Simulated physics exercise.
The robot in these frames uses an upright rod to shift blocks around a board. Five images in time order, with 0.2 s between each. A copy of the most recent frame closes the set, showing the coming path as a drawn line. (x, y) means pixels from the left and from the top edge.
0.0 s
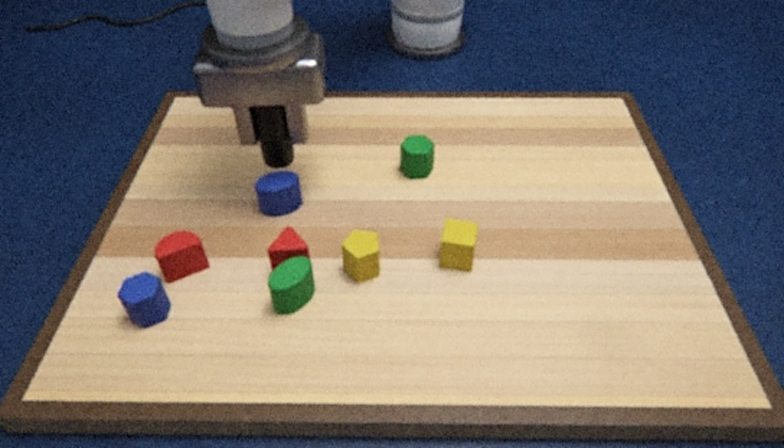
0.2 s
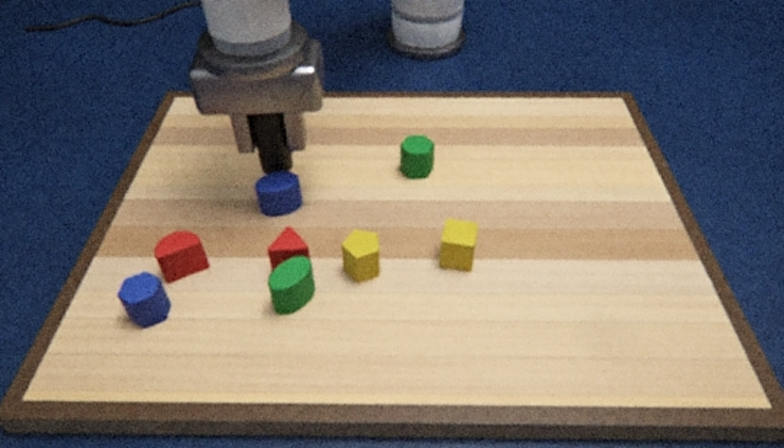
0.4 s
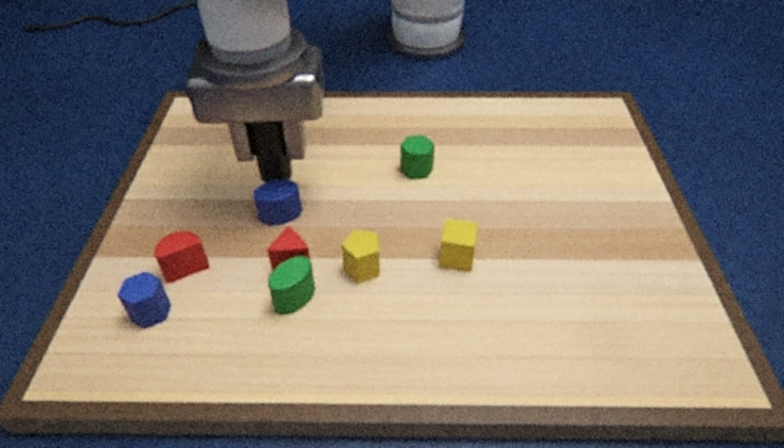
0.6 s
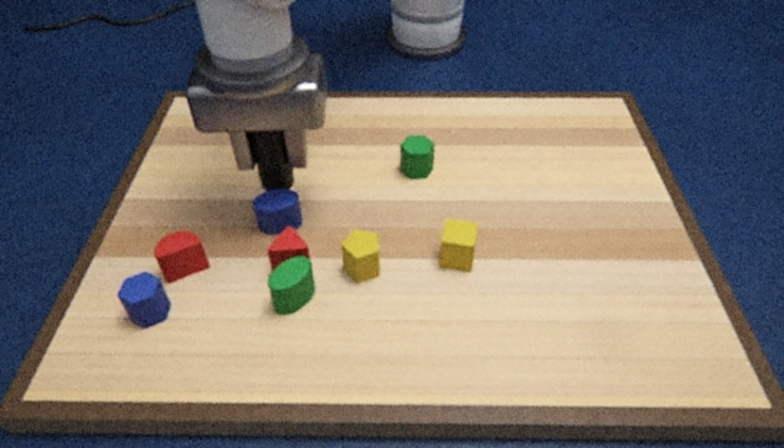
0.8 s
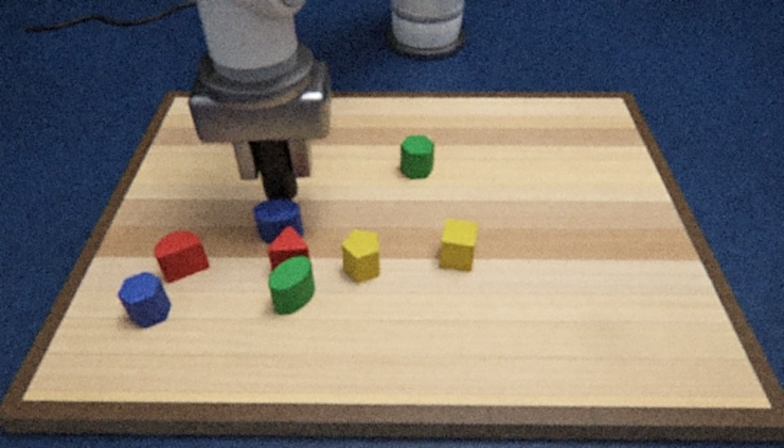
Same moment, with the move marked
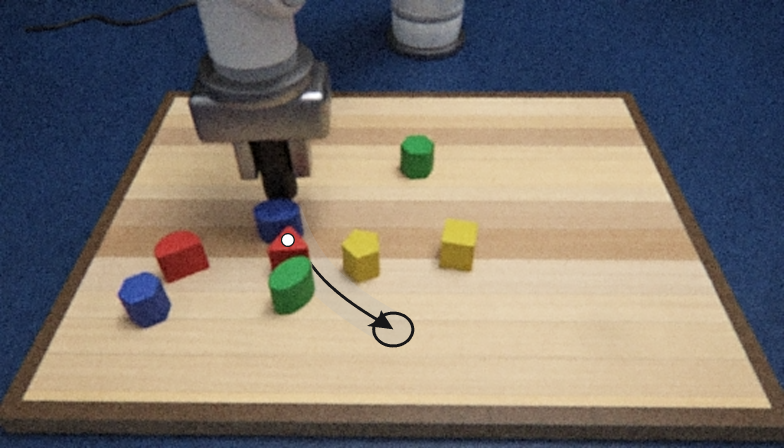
A robot arm lowered its dark rod toward a blue oval block on a wooden board, then slowly pushed it a short way down toward the red triangle, while the other blocks stayed still.
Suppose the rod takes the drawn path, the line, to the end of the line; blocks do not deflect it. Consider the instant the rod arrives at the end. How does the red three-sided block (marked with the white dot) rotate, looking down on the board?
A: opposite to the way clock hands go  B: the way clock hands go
My pick is A.
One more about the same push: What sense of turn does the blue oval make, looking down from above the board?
If we look at it from overhead, the blue oval pivots clockwise.
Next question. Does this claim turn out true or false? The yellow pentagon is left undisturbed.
That statement is accurate.
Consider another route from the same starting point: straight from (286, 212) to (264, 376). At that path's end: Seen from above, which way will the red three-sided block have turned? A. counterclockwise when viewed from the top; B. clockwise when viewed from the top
The correct letter is A.
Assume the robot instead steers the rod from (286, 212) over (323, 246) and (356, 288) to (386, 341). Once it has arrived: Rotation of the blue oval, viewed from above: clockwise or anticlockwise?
Seen from above, its turn is clockwise.
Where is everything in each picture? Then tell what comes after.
The first picture shows rod's lower end (280, 160); blue oval (277, 180); red three-sided block (288, 240); green oval (290, 272); yellow pentagon (362, 242).
The second picture shows rod (278, 167); blocks still.
The third picture shows rod (277, 175); blue oval (276, 189).
The fourth picture shows rod (278, 184); blue oval (275, 198).
The fifth picture shows rod (282, 193); blue oval (276, 208); red three-sided block (288, 240); green oval (290, 272); yellow pentagon (362, 242).
Drawn move, from (286, 212) over (304, 253) and (339, 294) to (393, 329); the dot is on the red three-sided block.
The first path, step by step. One third of the way, rod (300, 234); blue oval (268, 245), turned 85° clockwise; red three-sided block (274, 273), turned 75° anticlockwise; green oval (298, 290).
Two thirds of the way, rod (337, 275); blue oval (269, 245), turned 85° clockwise; red three-sided block (274, 273), turned 75° anticlockwise; green oval (298, 290).
At the end, rod (393, 310); blue oval (269, 245), turned 85° clockwise; red three-sided block (274, 273), turned 75° anticlockwise; green oval (298, 290); yellow pentagon still.
